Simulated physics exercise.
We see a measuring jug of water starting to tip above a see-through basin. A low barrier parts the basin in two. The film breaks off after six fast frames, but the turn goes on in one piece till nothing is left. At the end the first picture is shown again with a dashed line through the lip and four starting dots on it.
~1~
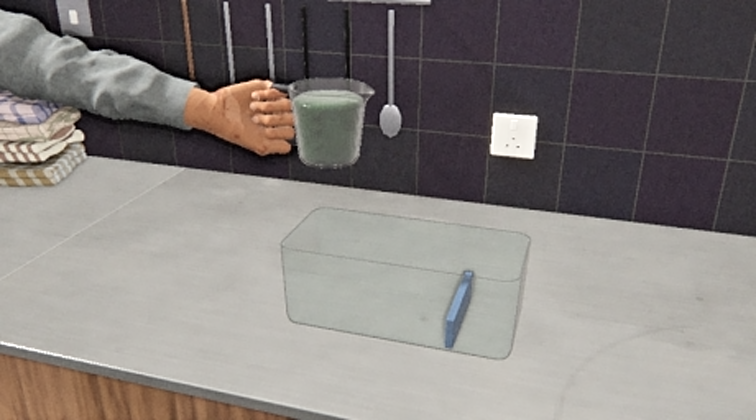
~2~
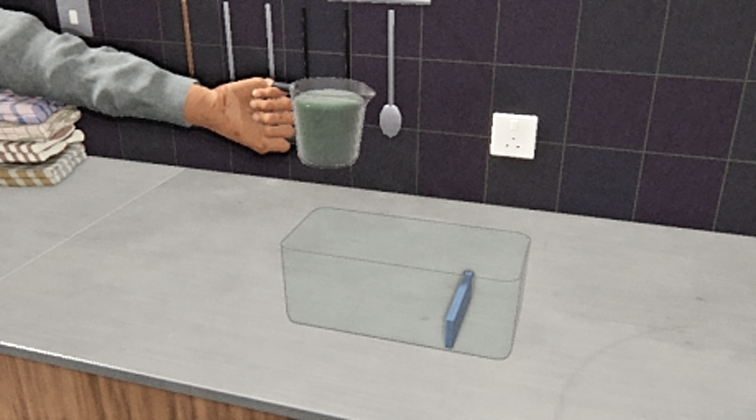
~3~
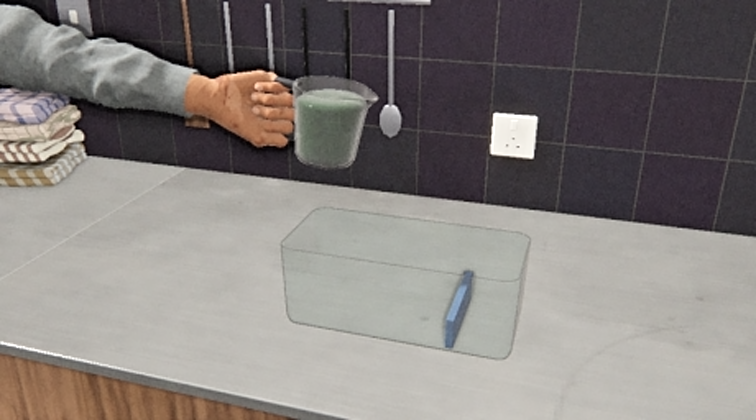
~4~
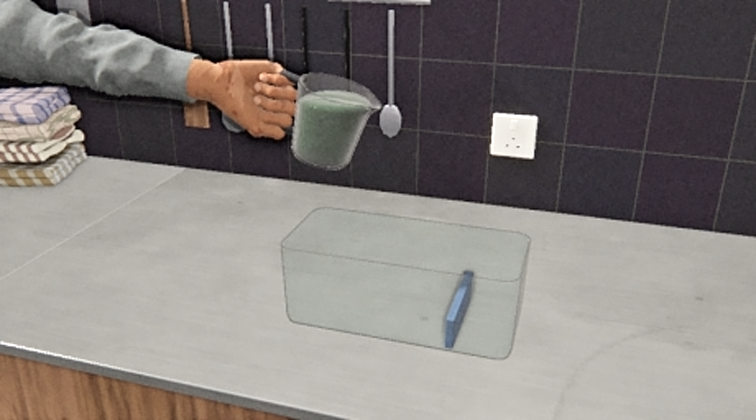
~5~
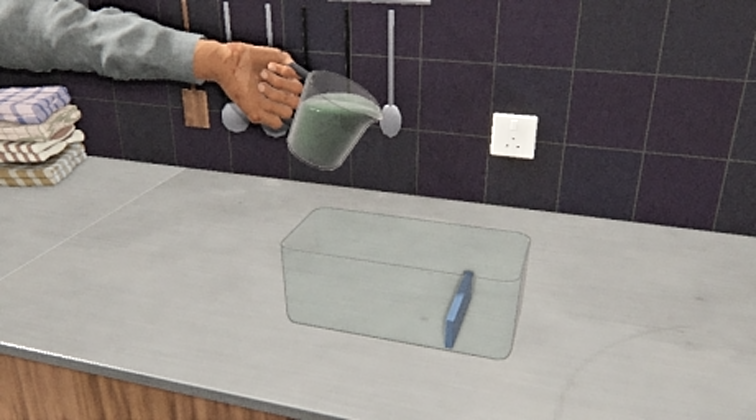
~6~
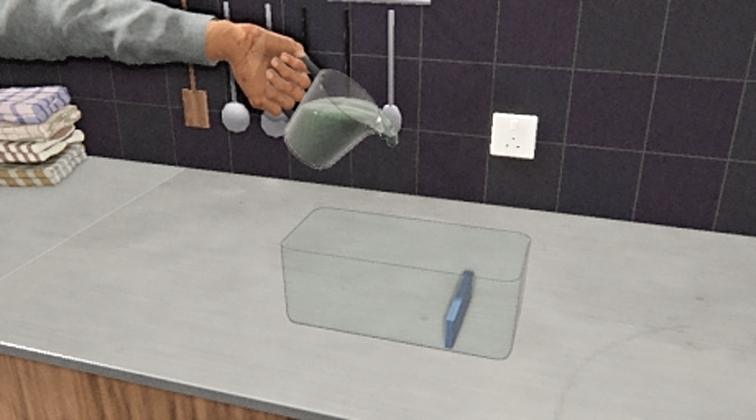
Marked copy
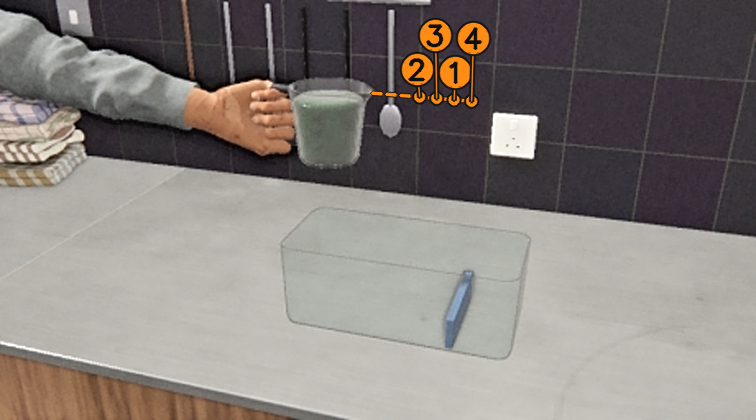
On a kitchen counter, a hand tilting a measuring jug rightward above a clear divided basin, greenish water starting over the lip.
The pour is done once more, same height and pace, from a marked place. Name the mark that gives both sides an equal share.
I would pick spot 2.
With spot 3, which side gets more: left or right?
More ends on the right.
On the marked copy, 1 at (454, 99); 2 at (419, 97); 3 at (436, 98); 4 at (471, 101).
Choosing 1, about 33 % ends left of the wall and 64 % right of it.
Choosing 2, about 50 % ends left of the wall and 48 % right of it.
Choosing 3, about 28 % ends left of the wall and 69 % right of it; 3 % is lost outside.
Choosing 4, about 24 % ends left of the wall and 75 % right of it.
